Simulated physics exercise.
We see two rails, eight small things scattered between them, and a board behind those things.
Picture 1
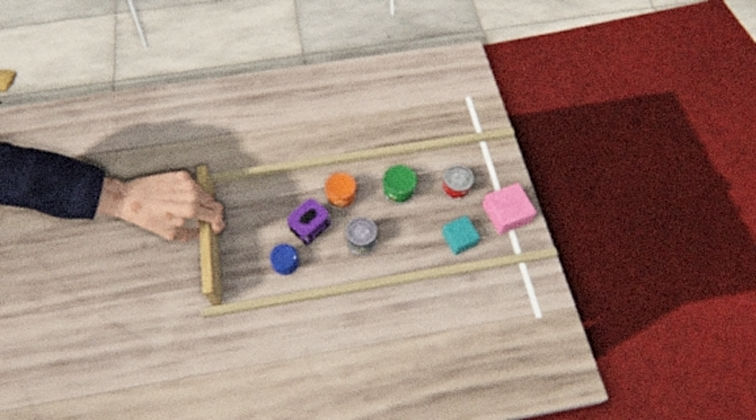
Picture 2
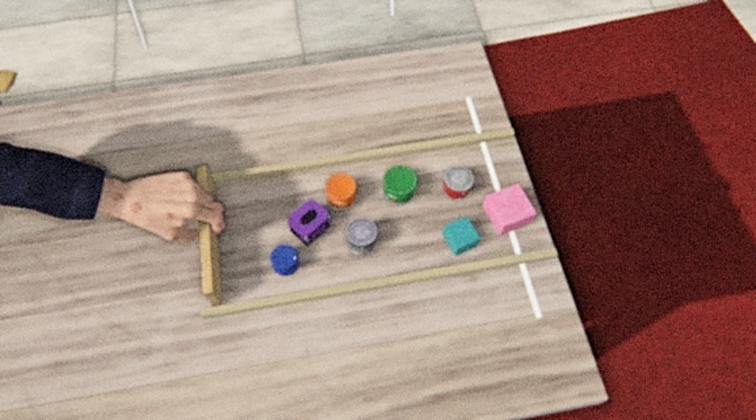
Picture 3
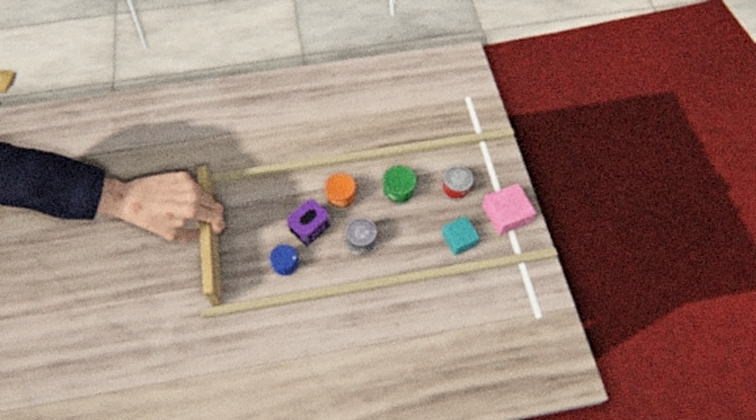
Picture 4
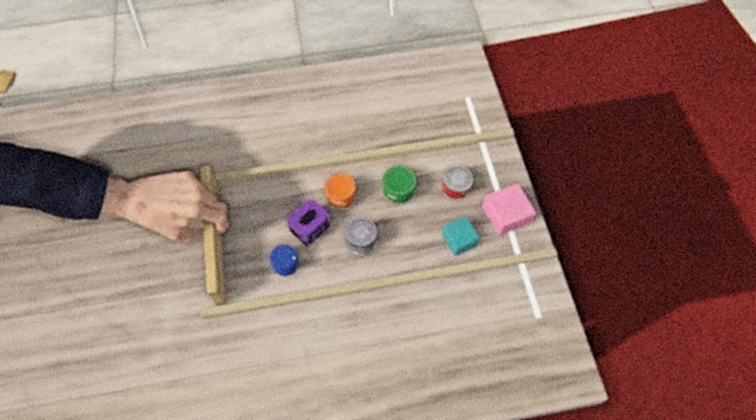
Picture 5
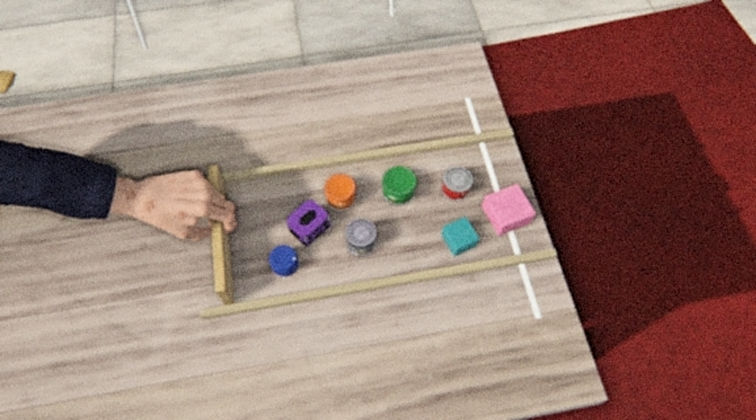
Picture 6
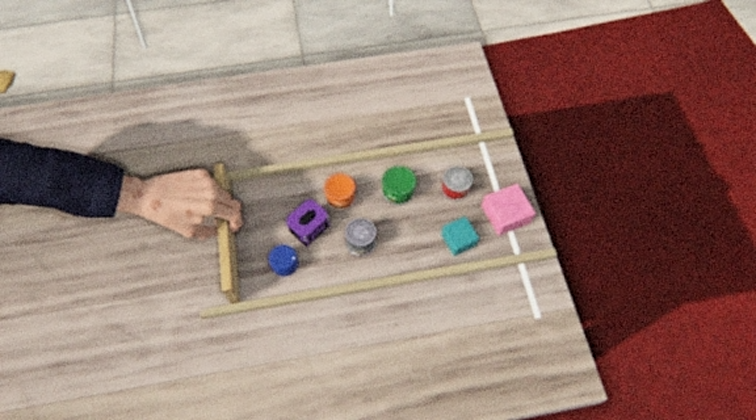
The clip opens on eight small colourful objects scattered between two rails on a wooden surface, with a hand gripping a board behind them at the left. The board stays almost still at first, then the hand slides it slightly rightward, while the objects remain in place, untouched.
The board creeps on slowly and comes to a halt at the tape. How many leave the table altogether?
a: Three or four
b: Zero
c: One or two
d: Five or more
The answer is a.
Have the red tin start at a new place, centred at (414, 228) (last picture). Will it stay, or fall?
Result: Red tin not saved.
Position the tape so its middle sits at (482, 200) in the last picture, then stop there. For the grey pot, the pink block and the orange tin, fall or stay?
Outcome: The grey pot is safe; the pink block is gone; the orange tin is safe.
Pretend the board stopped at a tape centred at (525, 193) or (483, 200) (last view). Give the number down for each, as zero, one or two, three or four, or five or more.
The falls would be five or more; just one or two.
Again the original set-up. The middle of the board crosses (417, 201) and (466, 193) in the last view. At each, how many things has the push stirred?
Counts: 7 and 8.
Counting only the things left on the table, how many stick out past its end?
The answer comes to 1.
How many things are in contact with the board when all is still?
Tally at the end: 3.
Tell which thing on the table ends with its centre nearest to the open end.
Answer: The turquoise block.
Soon after, none off yet; pink block at rest near (508, 210); red tin at rest near (457, 184); turquoise block at rest near (460, 237).
Then, none off yet; pink block at rest near (509, 209); red tin moved about its own width near (489, 184); turquoise block moved about its own width near (486, 241).
At rest, the number that fall off is three or four; fallen, grey pot, green tin, red tin and pink block.
